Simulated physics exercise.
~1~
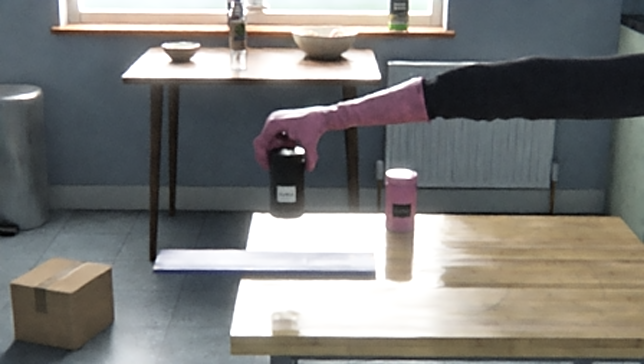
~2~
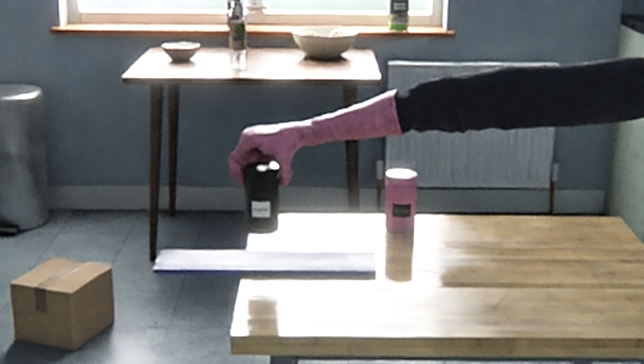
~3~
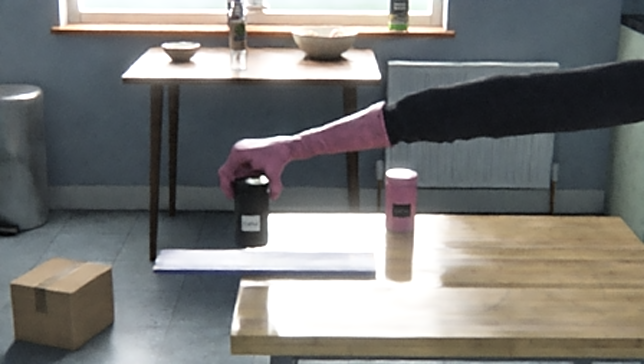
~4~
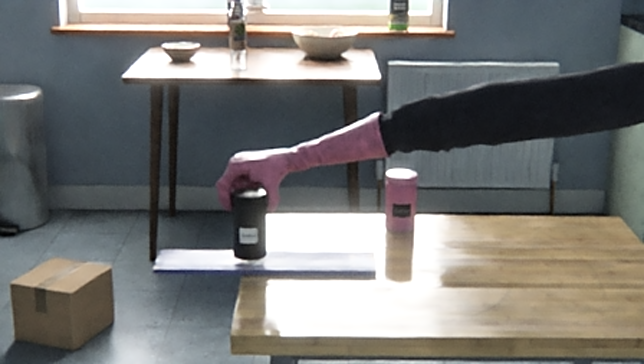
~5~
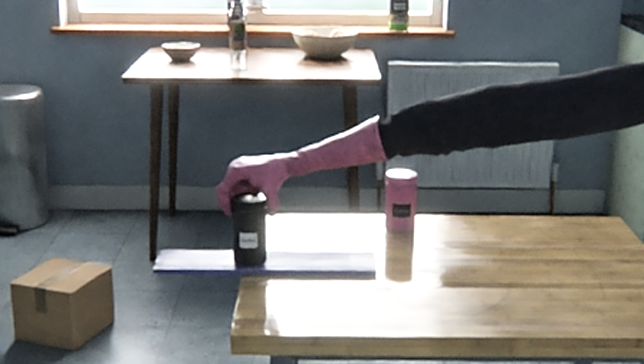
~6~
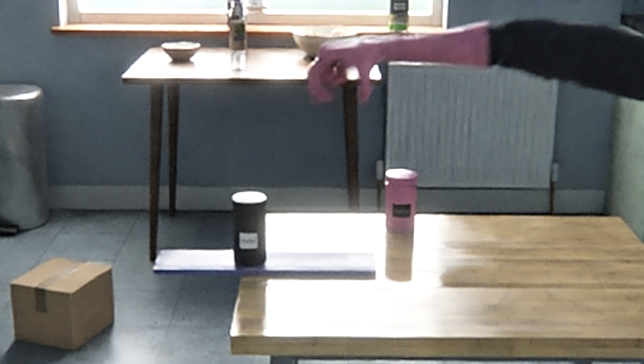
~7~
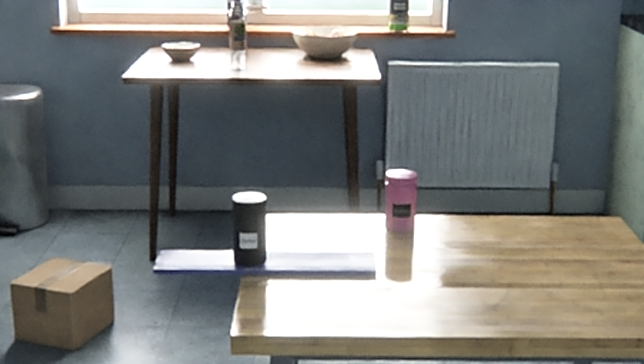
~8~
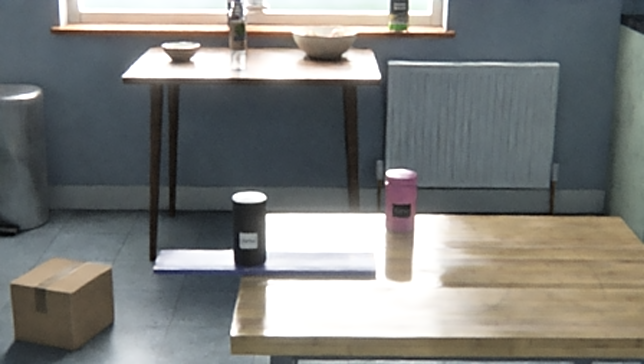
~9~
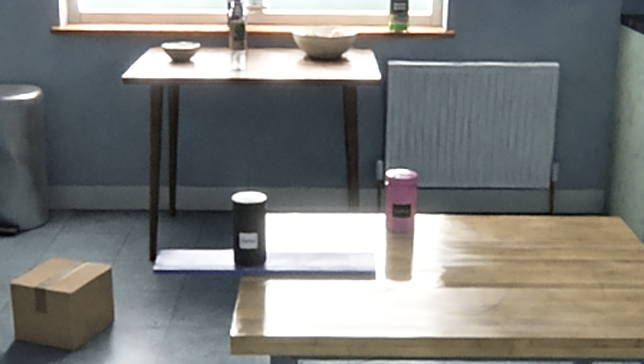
At the start, a gloved pink hand reaches in from the right, holding a black jar above a flat blue plank that sticks out past the left end of a wooden table, where a pink jar stands. The hand carries the jar left and down, keeping it upright. It then lowers the jar straight down until it stands on the jutting part of the plank. The hand lets go, draws back and leaves toward the right. The plank keeps its balance, with the black jar still upright on it and the pink jar unmoved.
